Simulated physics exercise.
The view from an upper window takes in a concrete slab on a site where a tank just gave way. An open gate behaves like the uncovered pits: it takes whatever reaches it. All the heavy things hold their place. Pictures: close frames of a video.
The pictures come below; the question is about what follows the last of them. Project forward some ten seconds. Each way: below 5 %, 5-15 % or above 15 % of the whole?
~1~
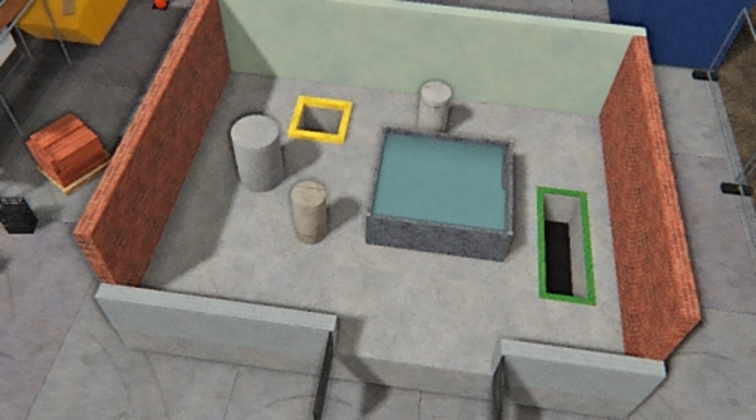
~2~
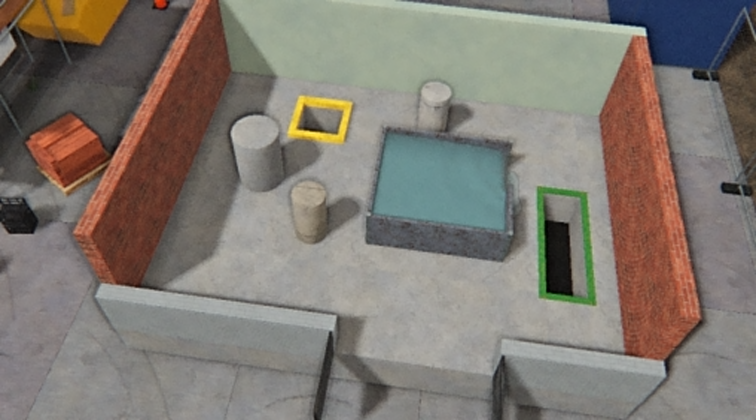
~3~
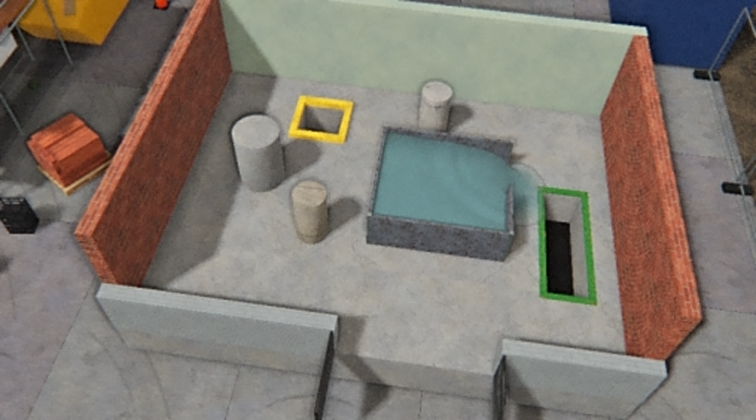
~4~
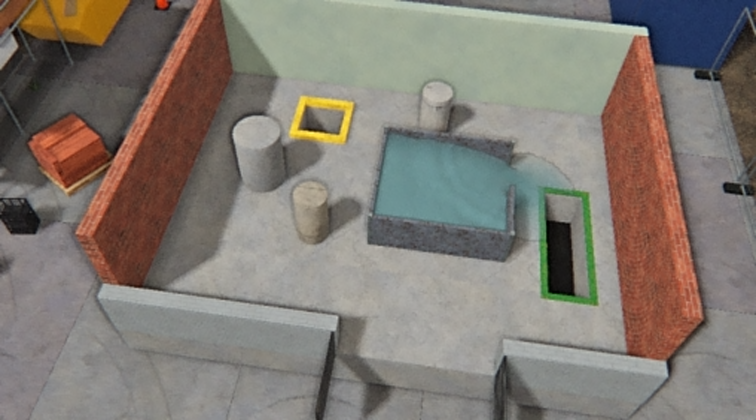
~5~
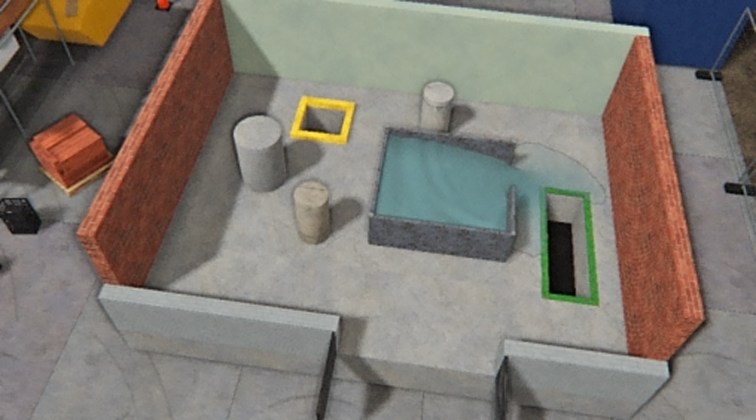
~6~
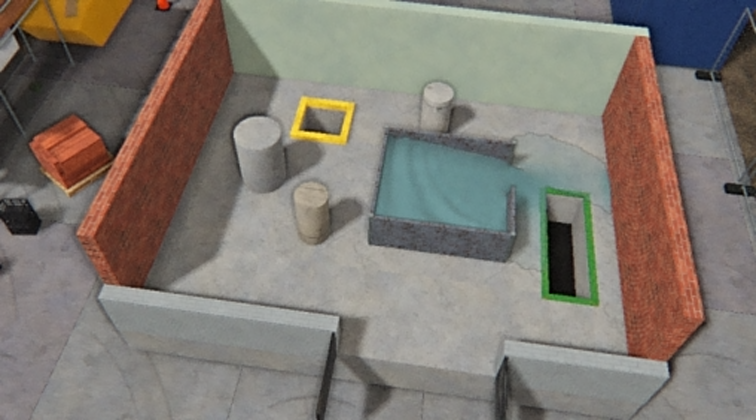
Gate - below 5 %, yellow pit - below 5 %, green pit - above 15 %.
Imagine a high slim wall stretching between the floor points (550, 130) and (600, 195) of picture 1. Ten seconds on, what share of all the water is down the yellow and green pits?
I'd say the yellow pit takes roughly 0 %, the green pit roughly 60 %.
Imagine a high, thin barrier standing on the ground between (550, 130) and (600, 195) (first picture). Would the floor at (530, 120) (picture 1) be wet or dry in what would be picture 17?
Submerged.
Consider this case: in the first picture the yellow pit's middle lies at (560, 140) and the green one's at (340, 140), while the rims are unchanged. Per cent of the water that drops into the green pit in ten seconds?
Per cent: Green 8.
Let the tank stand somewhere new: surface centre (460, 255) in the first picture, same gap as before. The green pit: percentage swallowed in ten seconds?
Green: 80 %.
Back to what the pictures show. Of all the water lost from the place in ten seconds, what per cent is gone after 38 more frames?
Approximately 80 %.
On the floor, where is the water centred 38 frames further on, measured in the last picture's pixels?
The water's middle lies around (459, 173).
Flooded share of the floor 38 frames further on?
Close to 40 percent, by my reckoning.
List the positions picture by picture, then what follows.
In the first picture, the open tank at (443, 180) is whole and still.
In the second picture, water pours out at (504, 184) and has run to a hidden place.
In the third picture, water pours out at (504, 185) and has run to (542, 216).
In the fourth picture, the front is at (571, 192), out from the gap at (505, 186).
In the fifth picture, the front is at (601, 196), out from the gap at (506, 185).
In the sixth picture, the front is at (605, 169), out from the gap at (506, 186).
A moment on, water covers 10 % of the floor; the gate 0 %, the yellow pit 0 %, the green pit 11 %.
Next, water covers 15 % of the floor; the gate 0 %, the yellow pit 0 %, the green pit 19 %.
Then, water covers 25 % of the floor; the gate 0 %, the yellow pit 0 %, the green pit 28 %.
Later, water covers 40 % of the floor; the gate 0 %, the yellow pit 0 %, the green pit 40 %.
In the end, water covers 65 % of the floor; the gate 0 %, the yellow pit 0 %, the green pit 50 %.
